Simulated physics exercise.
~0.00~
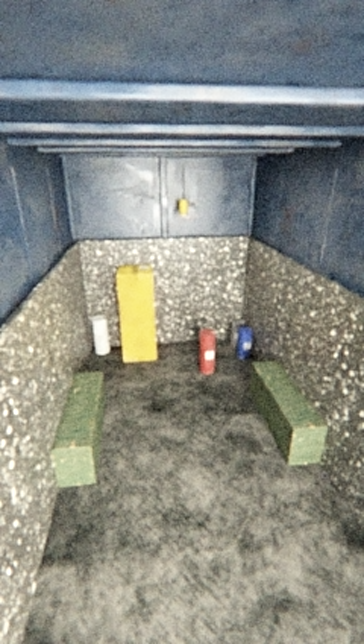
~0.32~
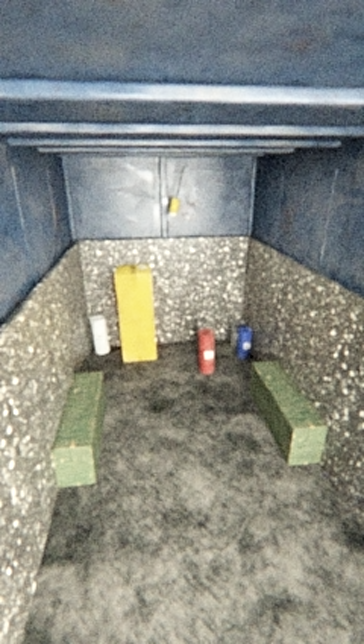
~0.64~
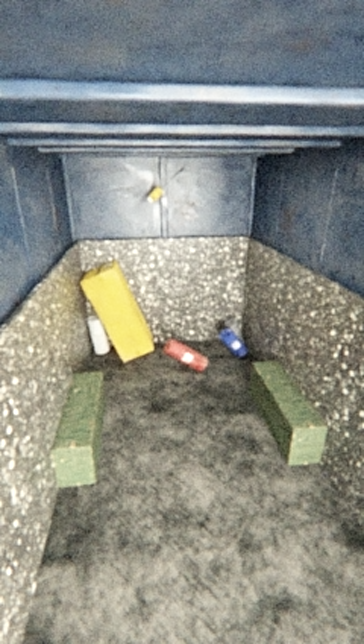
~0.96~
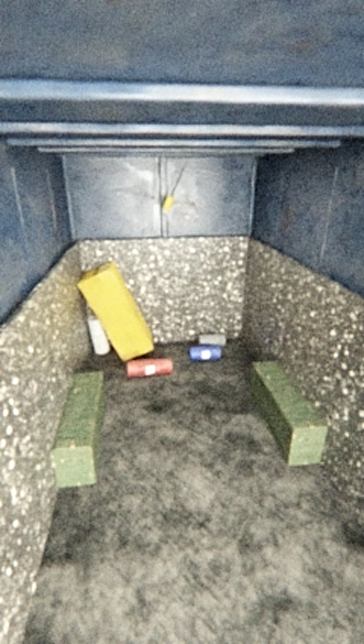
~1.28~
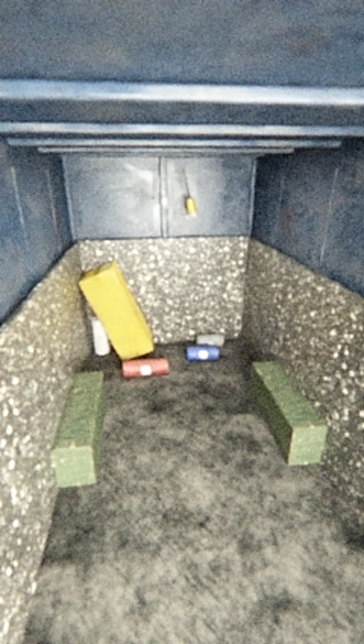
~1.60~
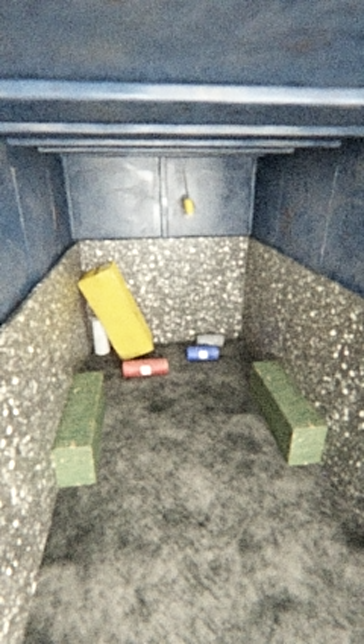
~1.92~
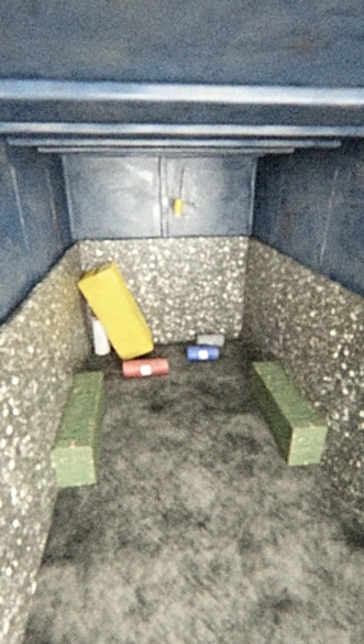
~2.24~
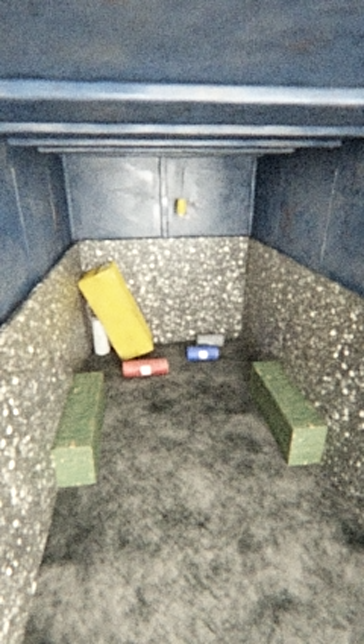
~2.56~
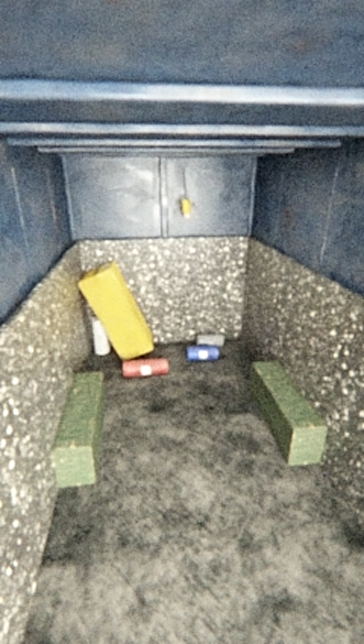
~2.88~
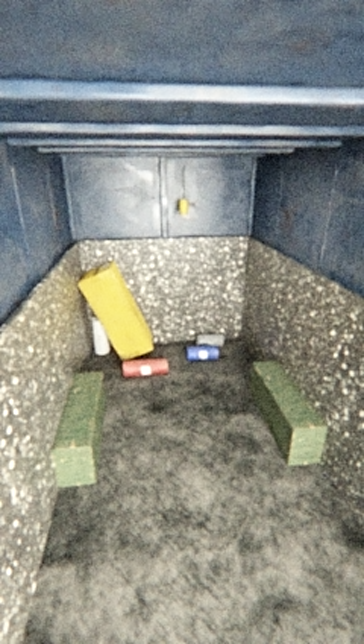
The yellow box tips left against the wall while red, blue and grey canisters topple over.
